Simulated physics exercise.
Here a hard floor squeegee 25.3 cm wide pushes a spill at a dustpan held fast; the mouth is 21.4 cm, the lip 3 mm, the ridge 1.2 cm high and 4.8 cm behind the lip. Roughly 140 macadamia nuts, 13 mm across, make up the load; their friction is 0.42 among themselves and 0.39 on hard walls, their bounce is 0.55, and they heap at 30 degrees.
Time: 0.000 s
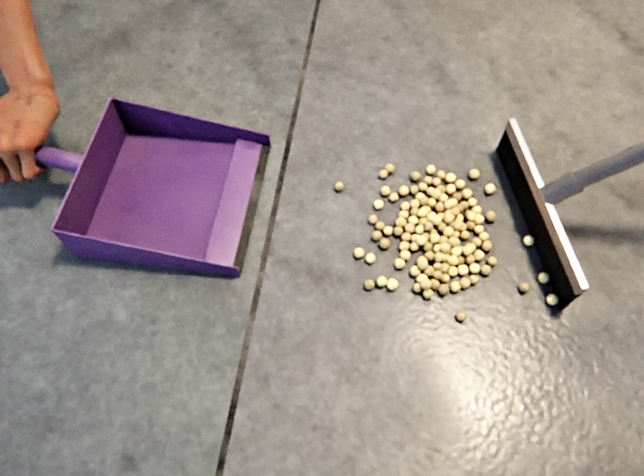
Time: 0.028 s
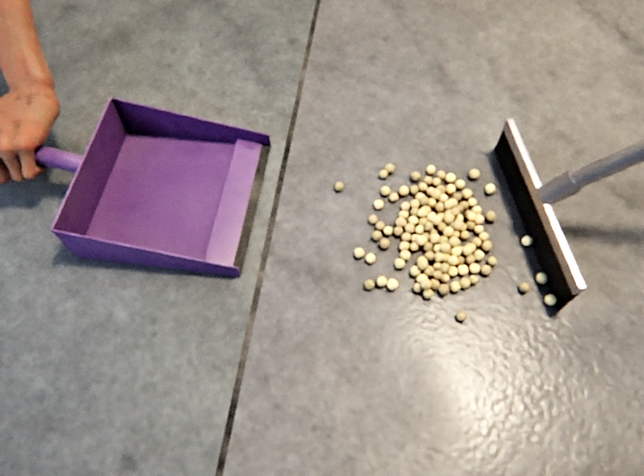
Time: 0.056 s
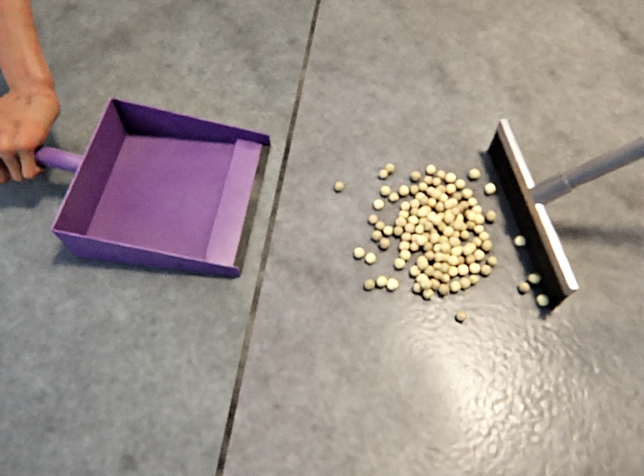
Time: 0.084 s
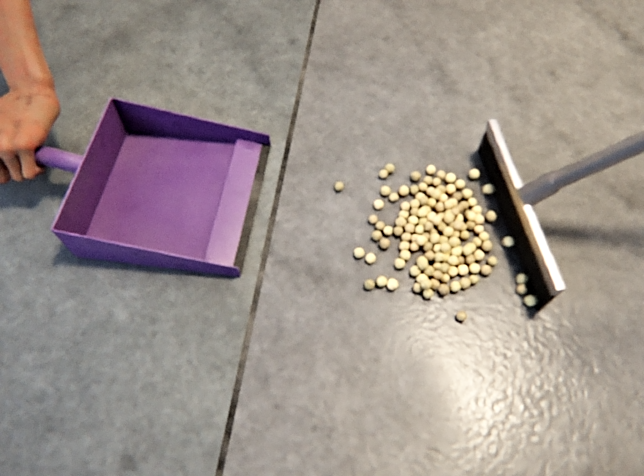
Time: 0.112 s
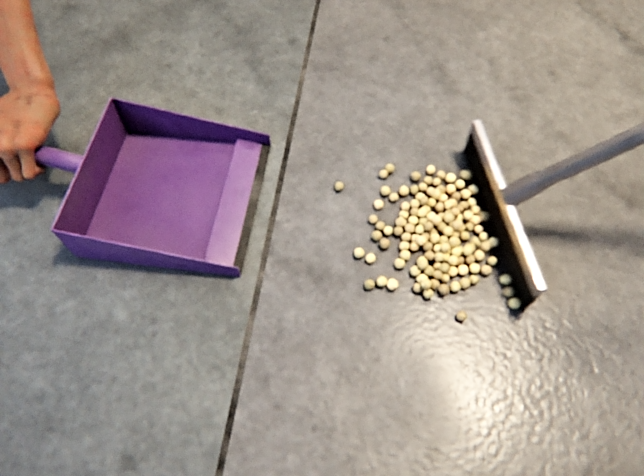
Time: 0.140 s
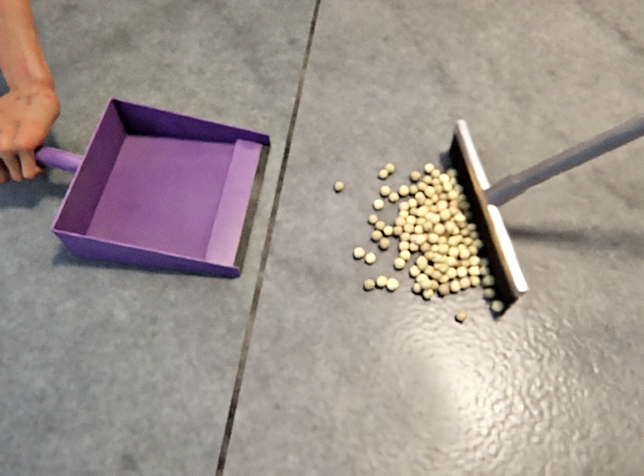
A squeegee slides left across the gray floor and pushes into a pile of round nuts.
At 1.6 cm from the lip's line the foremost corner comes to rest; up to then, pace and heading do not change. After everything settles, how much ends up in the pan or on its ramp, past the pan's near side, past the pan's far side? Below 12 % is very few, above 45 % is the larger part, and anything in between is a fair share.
In the pan or on its ramp: A fair share, past the pan's near side: A fair share, past the pan's far side: Very few.
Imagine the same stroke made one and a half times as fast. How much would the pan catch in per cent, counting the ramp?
Share: About 30 %.
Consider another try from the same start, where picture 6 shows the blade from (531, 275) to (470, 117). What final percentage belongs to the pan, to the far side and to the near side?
Final per cent - pan 5, far 5, near 20.
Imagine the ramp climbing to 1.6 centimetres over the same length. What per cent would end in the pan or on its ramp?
Something like 20 per cent, ramp included.
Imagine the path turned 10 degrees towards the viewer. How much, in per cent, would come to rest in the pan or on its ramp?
That would give about 20 percent.
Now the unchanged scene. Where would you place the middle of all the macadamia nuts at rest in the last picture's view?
Close to pixel (246, 253).
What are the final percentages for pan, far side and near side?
Pan 25, near side 35, far side 0.
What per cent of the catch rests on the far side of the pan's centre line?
20 per cent.
After 0.31 s, middle of the blade 17 cm from the lip; 0 % over the lip, far side 0 %, near side 20 %.
After 0.42 s, middle of the blade 8 cm from the lip; 0 % over the lip, far side 0 %, near side 30 %.
Then, at 0.66 s, middle of the blade 5 cm from the lip; 25 % over the lip, far side 0 %, near side 35 %.
By 1.5 s all is still; pan 25 %, near side 35 %, far side 0 %, in front of the lip or behind the blade 40 %.
